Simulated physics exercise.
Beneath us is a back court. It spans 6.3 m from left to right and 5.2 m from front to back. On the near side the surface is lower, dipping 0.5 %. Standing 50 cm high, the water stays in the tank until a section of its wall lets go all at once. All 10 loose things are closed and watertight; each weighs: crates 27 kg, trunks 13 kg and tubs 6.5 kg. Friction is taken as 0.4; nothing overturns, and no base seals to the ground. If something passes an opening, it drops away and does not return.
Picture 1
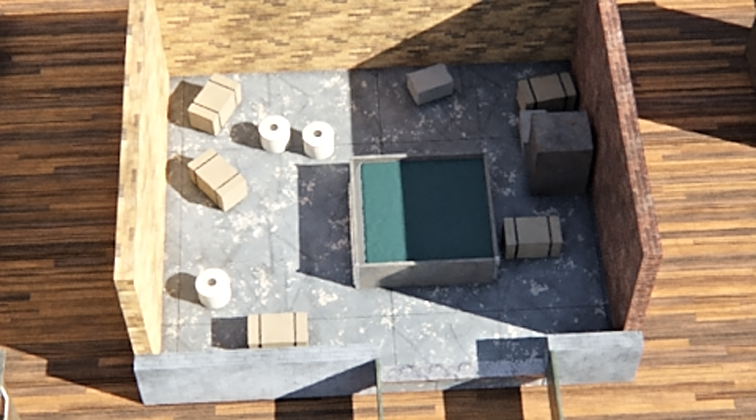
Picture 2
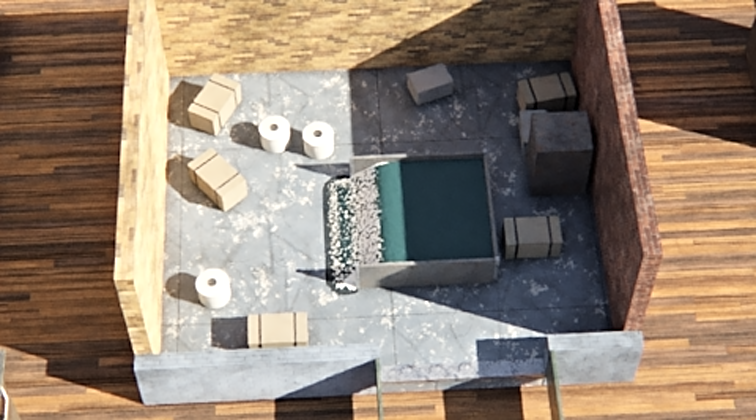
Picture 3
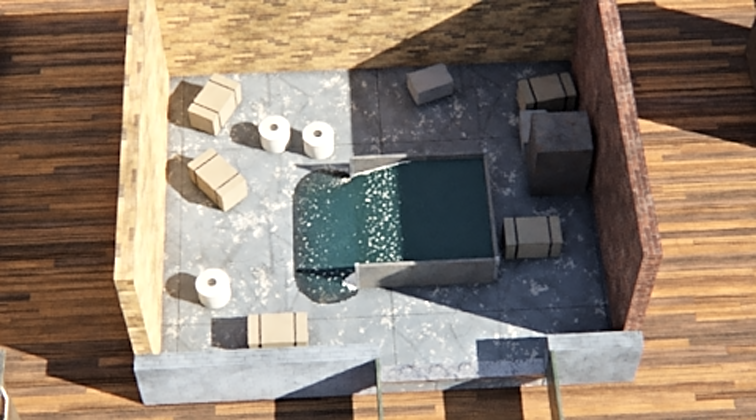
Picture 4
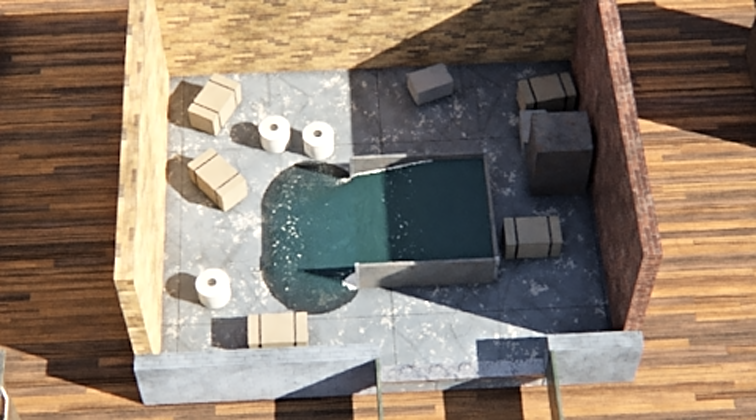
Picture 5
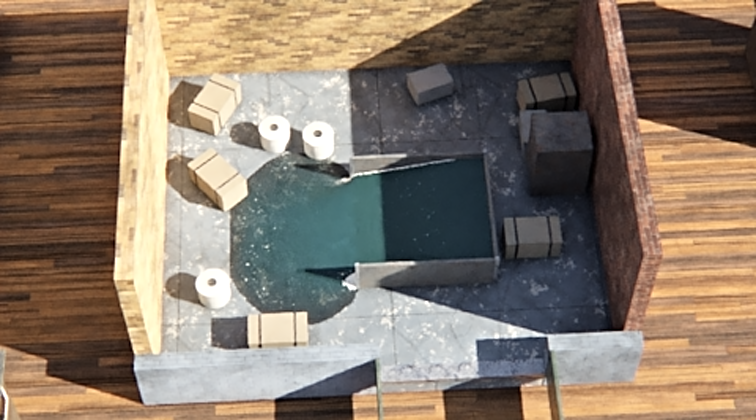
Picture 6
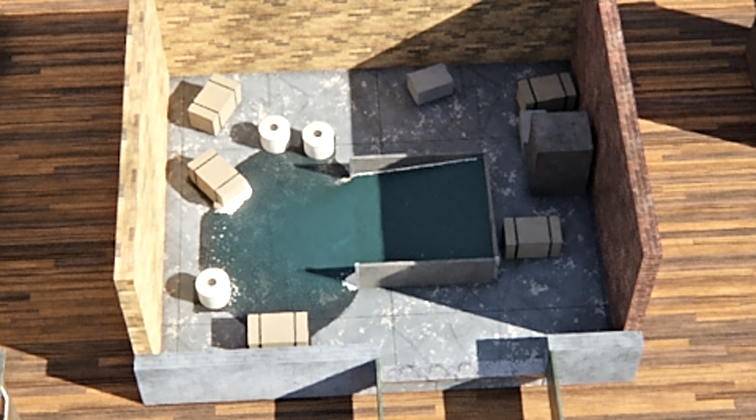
In a walled court, green water pours leftward from an open tank and spreads around still boxes.
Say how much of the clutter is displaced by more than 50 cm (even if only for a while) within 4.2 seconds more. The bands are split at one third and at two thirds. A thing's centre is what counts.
A middling share of them moves that far, a third or more but fewer than two thirds.
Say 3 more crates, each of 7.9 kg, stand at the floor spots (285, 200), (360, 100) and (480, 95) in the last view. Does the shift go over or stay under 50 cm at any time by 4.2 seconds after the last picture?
One after another they come out above it, above it, inside the limit.
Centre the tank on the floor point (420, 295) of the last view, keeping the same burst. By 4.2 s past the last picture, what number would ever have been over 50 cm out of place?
So the tally would be 6.
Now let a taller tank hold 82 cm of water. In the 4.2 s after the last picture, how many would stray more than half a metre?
I count 7 of them in that case.
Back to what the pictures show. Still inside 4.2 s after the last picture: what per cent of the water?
Remaining: Approx. 100 per cent.
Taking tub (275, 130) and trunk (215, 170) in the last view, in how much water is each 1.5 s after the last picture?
Depth approx. 2 cm / 21 cm.
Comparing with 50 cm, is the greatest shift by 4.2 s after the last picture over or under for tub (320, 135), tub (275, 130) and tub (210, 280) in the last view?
First falling below it, second exceeding it, third exceeding it.
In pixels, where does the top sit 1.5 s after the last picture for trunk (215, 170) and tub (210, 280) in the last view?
I'd say close to (177, 139) and close to (176, 334).
Then, 0.4 s after the last picture 0 of 10 are over 50 cm from their spots; 0 afloat.
Then, 1.5 s after the last picture 2 of 10 are over 50 cm from their spots; 2 afloat.
Then, 2.8 s after the last picture 4 of 10 are over 50 cm from their spots; 4 afloat.
Then, 4.2 s after the last picture 5 of 10 are over 50 cm from their spots, and 5 have been at some point; 3 afloat.
